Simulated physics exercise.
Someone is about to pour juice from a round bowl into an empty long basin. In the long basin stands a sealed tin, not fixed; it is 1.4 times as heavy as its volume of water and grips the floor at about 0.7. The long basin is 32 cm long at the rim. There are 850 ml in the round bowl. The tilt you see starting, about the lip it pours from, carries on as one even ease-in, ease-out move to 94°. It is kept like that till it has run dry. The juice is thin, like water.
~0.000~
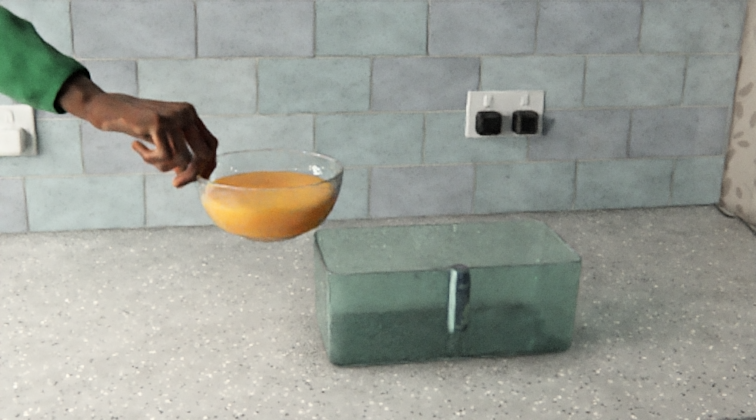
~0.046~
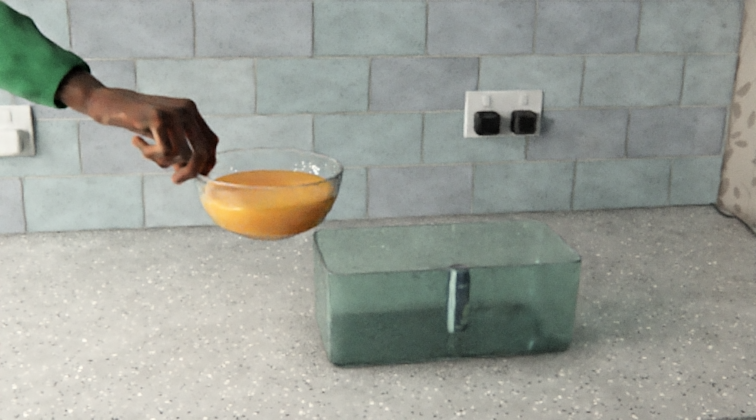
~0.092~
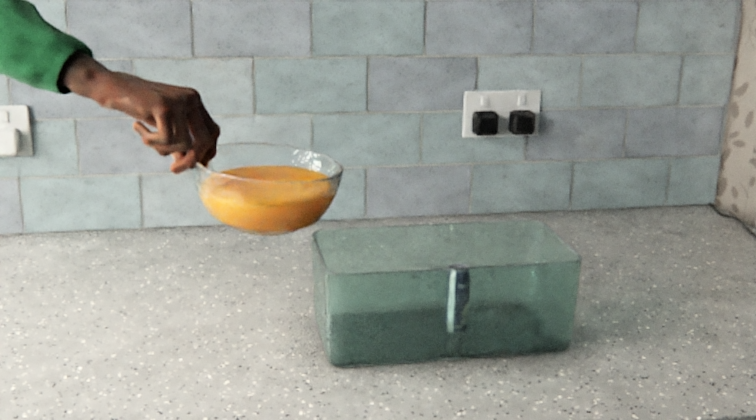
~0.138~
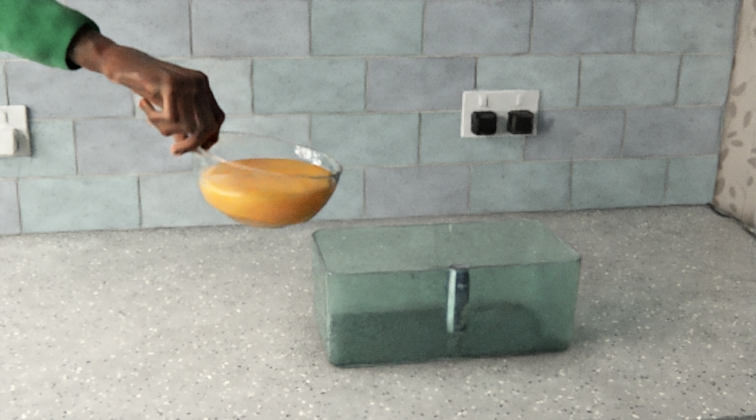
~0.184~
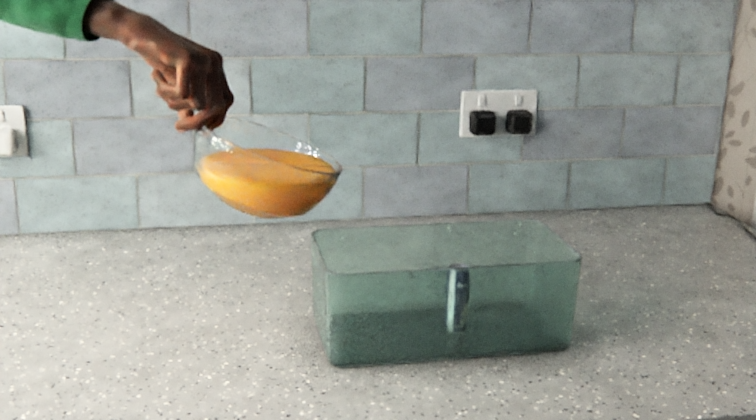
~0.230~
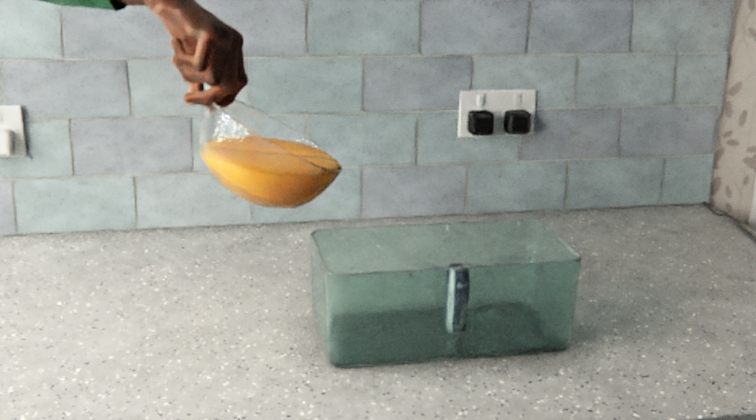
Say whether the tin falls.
The tin falls.
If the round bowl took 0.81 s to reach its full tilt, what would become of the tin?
The tin goes over.
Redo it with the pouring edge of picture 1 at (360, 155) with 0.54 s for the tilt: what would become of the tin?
Then it keeps standing.
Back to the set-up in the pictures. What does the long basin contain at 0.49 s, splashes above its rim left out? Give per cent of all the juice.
Some 6 per cent.
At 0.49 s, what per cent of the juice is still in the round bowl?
Near 40 in a hundred.
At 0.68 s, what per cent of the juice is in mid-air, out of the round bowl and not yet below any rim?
About 16 per cent.
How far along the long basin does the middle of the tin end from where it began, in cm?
About 9.0 cm.
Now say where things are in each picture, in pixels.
Tilt 0°; pouring edge (341, 168); surface from (201, 190) to (336, 186); the long basin's rim runs from (320, 253) to (562, 241); the tin's top is at (459, 271), in the first picture.
Tilt 1°; pouring edge (341, 168); surface from (201, 189) to (335, 184), in the second picture.
Tilt 5°; pouring edge (341, 168); surface from (200, 184) to (334, 180), in the third picture.
Tilt 12°; pouring edge (340, 168); surface from (199, 175) to (335, 173), in the fourth picture.
Tilt 20°; pouring edge (340, 167); surface from (199, 162) to (335, 166), in the fifth picture.
Tilt 30°; pouring edge (339, 167); surface from (201, 145) to (336, 158); 1 per cent is over the edge, in the sixth picture.
After 0.49 s the tilt is 87° and 40 per cent is still to pour; the tin stands where it began.
After 0.68 s the tilt is 94° and 2 per cent is still to pour; the tin leans 8°.
After 0.88 s the tilt is 94° and 0 per cent is still to pour; the tin leans 35°.
After 1.10 s the tilt is 94° and 0 per cent is still to pour; the tin lies on its side.
In the end the tin lies on its side.
